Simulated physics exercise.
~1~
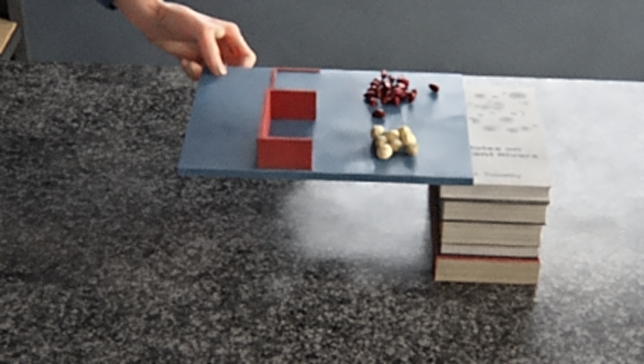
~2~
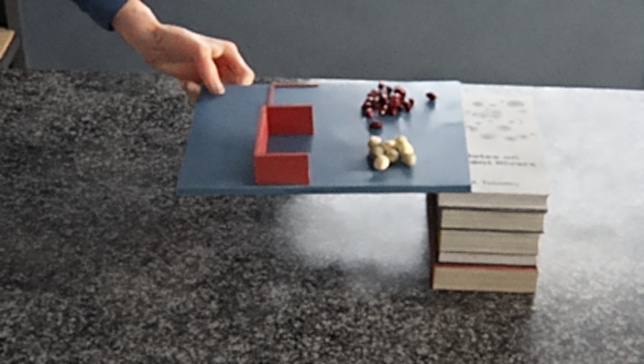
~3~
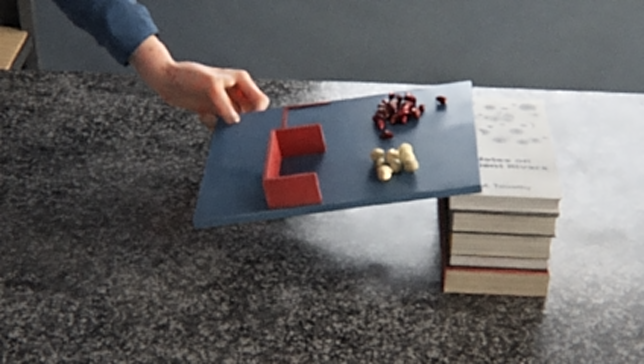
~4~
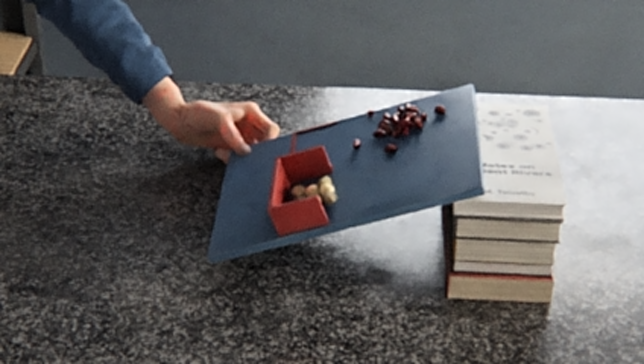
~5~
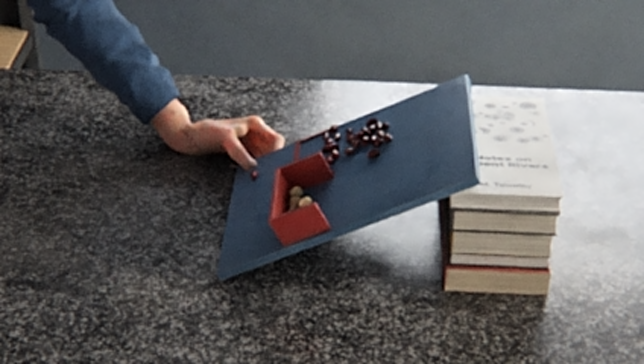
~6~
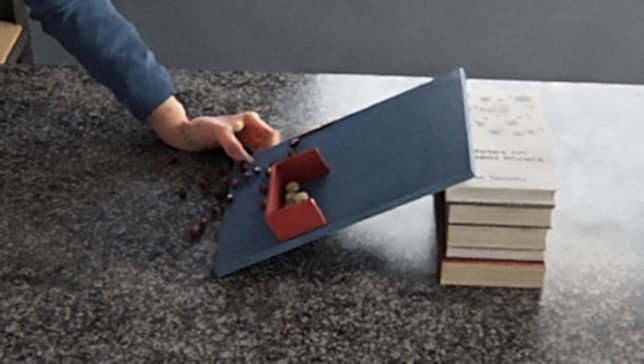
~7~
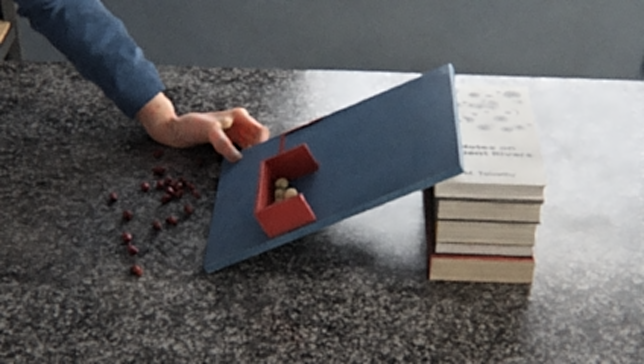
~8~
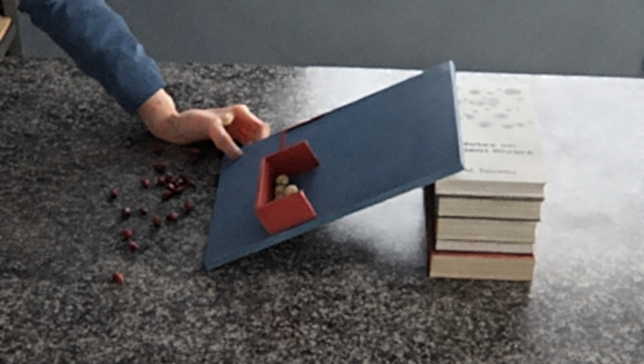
We see a hand lower the left end of a blue board resting on stacked books, and the pale pieces slide into a red barrier and stay there, while the dark red pieces slide down afterward, leave the board, and scatter across the speckled tabletop.
